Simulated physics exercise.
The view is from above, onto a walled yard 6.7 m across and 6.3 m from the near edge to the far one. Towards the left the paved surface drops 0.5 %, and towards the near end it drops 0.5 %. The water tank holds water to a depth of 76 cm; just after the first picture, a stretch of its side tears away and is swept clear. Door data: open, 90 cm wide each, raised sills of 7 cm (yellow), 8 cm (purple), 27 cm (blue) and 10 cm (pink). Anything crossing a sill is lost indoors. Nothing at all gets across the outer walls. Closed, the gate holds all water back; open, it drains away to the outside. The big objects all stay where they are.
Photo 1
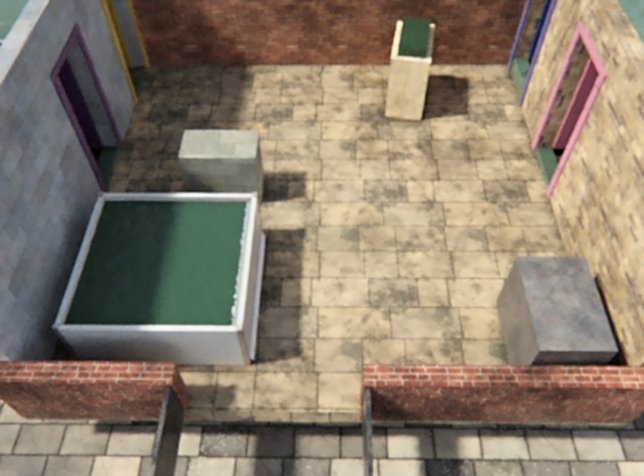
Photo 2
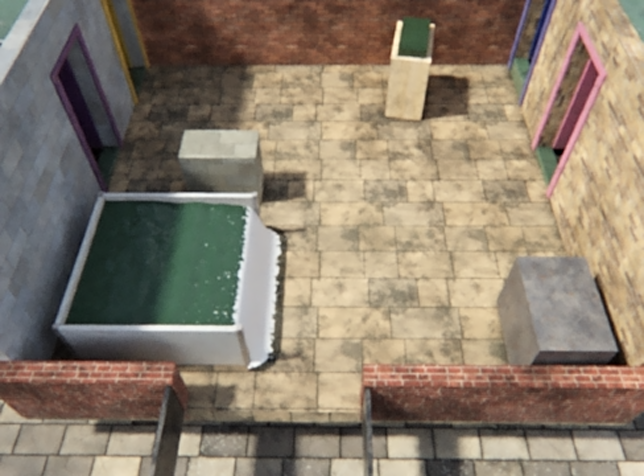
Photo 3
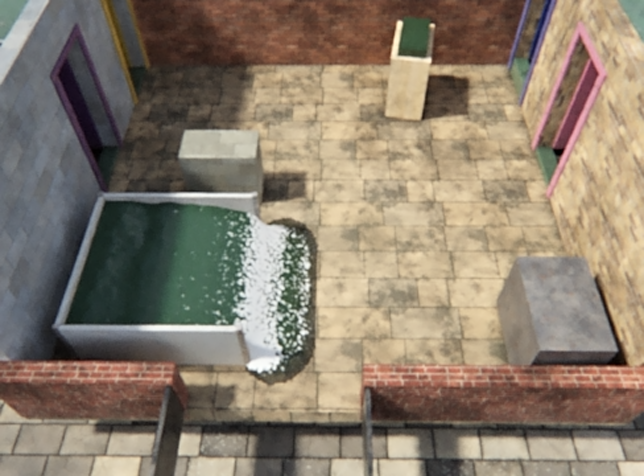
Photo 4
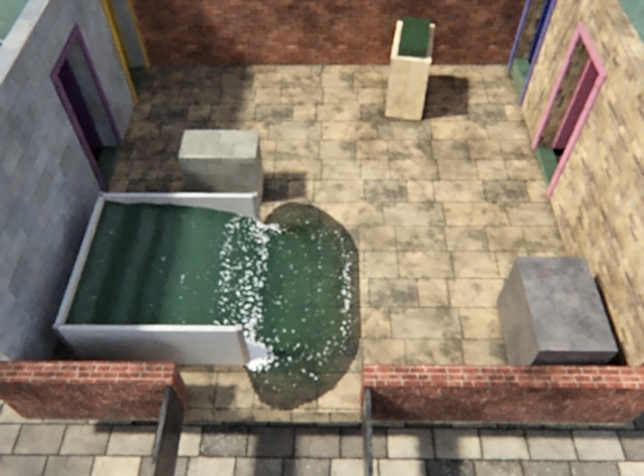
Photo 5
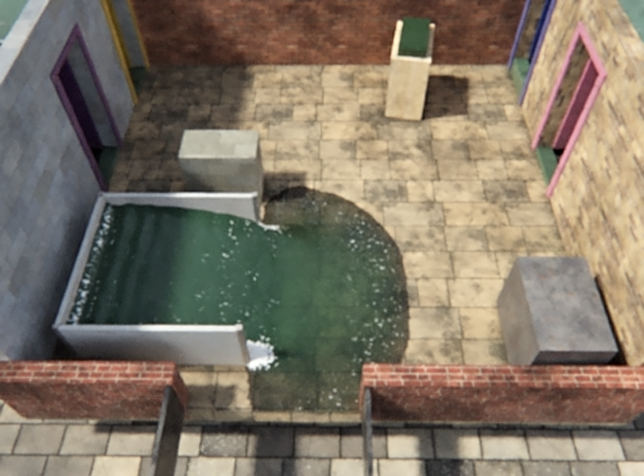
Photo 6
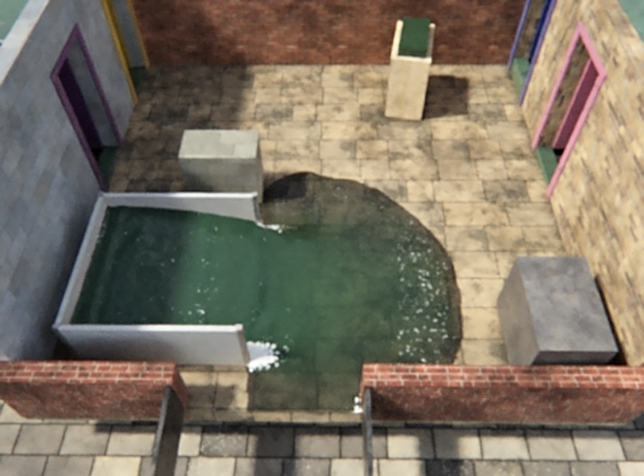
In a walled yard with a paved floor, the right side of a white-walled water tank gives way, and green water pours out in a foamy surge, spreading rightward across the paving in a widening, rounded pool.
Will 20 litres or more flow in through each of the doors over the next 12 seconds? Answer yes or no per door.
Yellow door: Yes, purple door: No, blue door: No, pink door: Yes.
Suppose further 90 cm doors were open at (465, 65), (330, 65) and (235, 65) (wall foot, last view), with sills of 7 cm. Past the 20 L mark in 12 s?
The first one exceeds it, the second one doesn't reach it, and the third one doesn't reach it.
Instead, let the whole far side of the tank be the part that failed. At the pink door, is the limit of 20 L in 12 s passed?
Compared with the limit, pink is less.
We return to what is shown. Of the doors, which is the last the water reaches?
The answer is the purple door.
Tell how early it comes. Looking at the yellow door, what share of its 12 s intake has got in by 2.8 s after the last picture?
About 0 per cent.
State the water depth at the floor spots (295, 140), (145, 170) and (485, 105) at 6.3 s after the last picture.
Roughly 4, 0 and 15 cm, in turn.
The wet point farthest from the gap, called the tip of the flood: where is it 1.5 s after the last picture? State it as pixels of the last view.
(522, 138).
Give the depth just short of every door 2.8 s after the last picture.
Depths: Yellow door 0 cm, purple door 0 cm, blue door 14 cm, pink door 18 cm.
Then, 0.7 s after the last picture water covers 40 % of the floor and is deepest (52 cm) near (504, 392); yellow door not reached, purple door not reached, blue door not reached, pink door not reached.
Then, 1.5 s after the last picture water covers 50 % of the floor and is deepest (44 cm) near (501, 378); yellow door not reached, purple door not reached, blue door not reached, pink door 20 cm at the sill, 4 L in.
Then, 2.8 s after the last picture water covers 50 % of the floor and is deepest (33 cm) near (582, 393); yellow door not reached, purple door not reached, blue door 14 cm at the sill, 0 L in, pink door 18 cm at the sill, 42 L in.
Then, 6.3 s after the last picture water covers 85 % of the floor and is deepest (16 cm) near (423, 77); yellow door 10 cm at the sill, 4 L in, purple door not reached, blue door 15 cm at the sill, 1 L in, pink door 13 cm at the sill, 67 L in.
Then, 11.3 s after the last picture water covers 95 % of the floor and is deepest (16 cm) near (103, 204); yellow door 10 cm at the sill, 106 L in, purple door 7 cm at the sill, 0 L in, blue door 2 cm at the sill, 1 L in, pink door 3 cm at the sill, 69 L in.
